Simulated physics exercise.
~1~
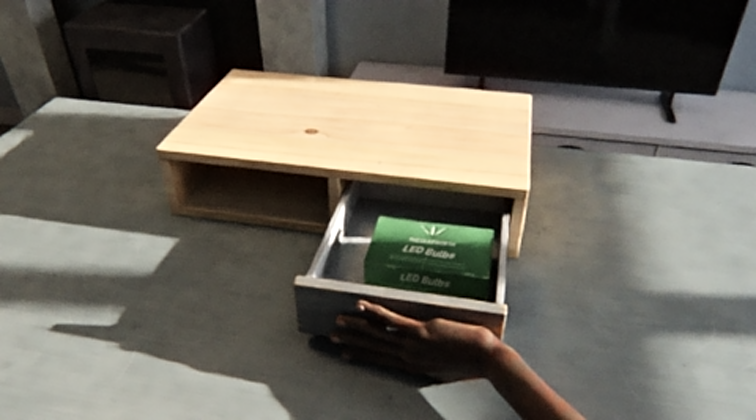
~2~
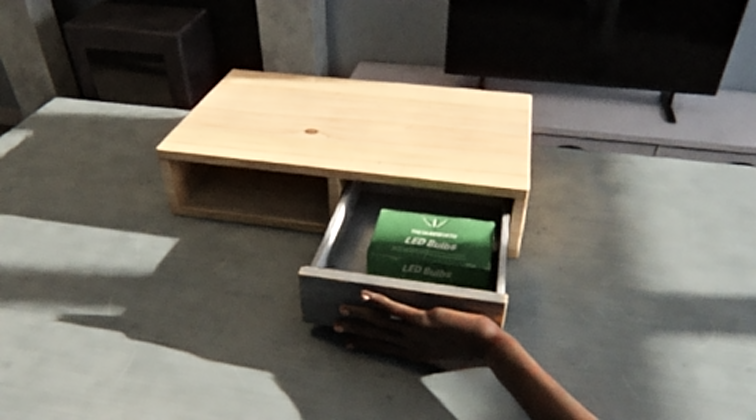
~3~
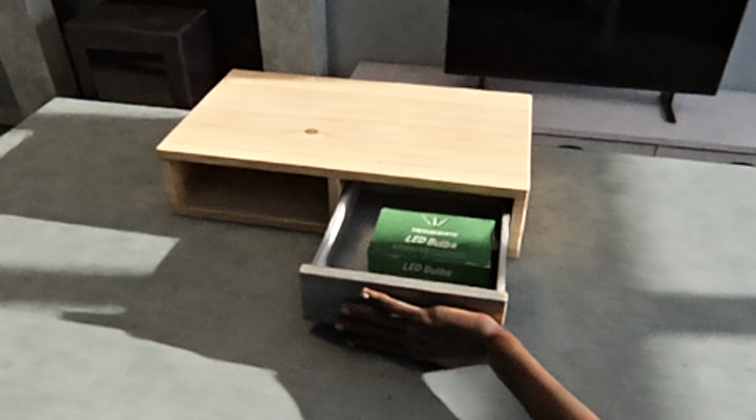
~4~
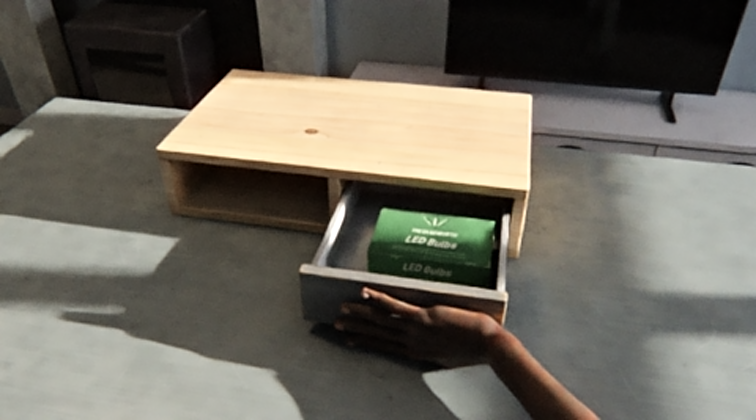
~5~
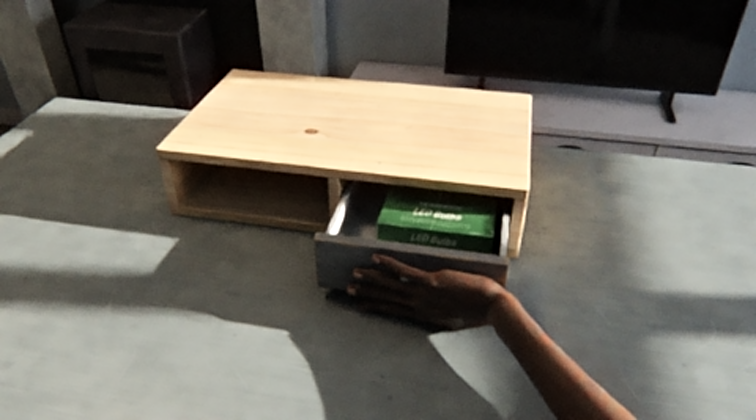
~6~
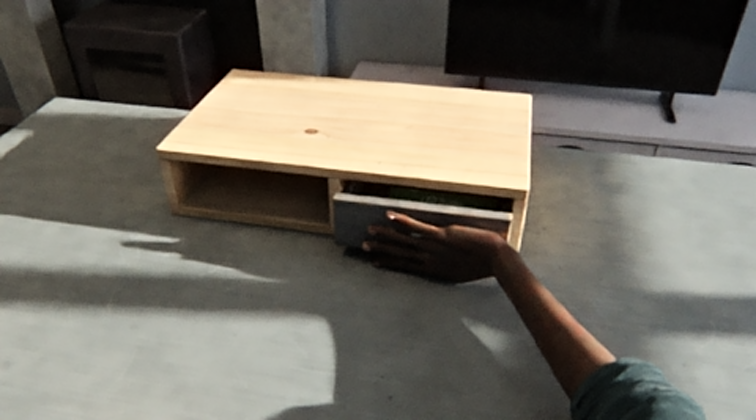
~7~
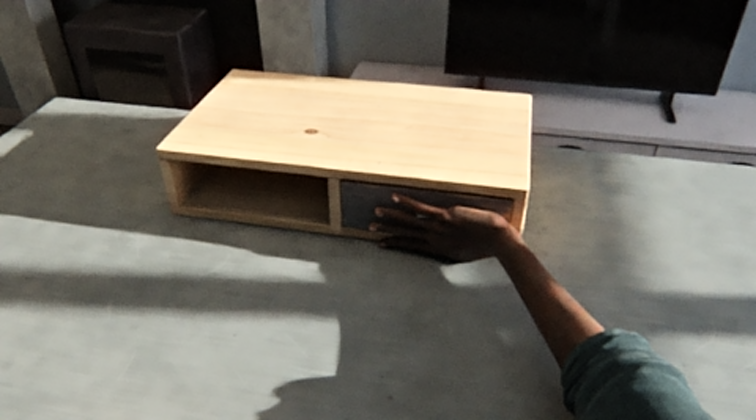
Drawer holding a green box of LED bulbs sliding into a pale wooden chest as a hand pushes it fully closed.
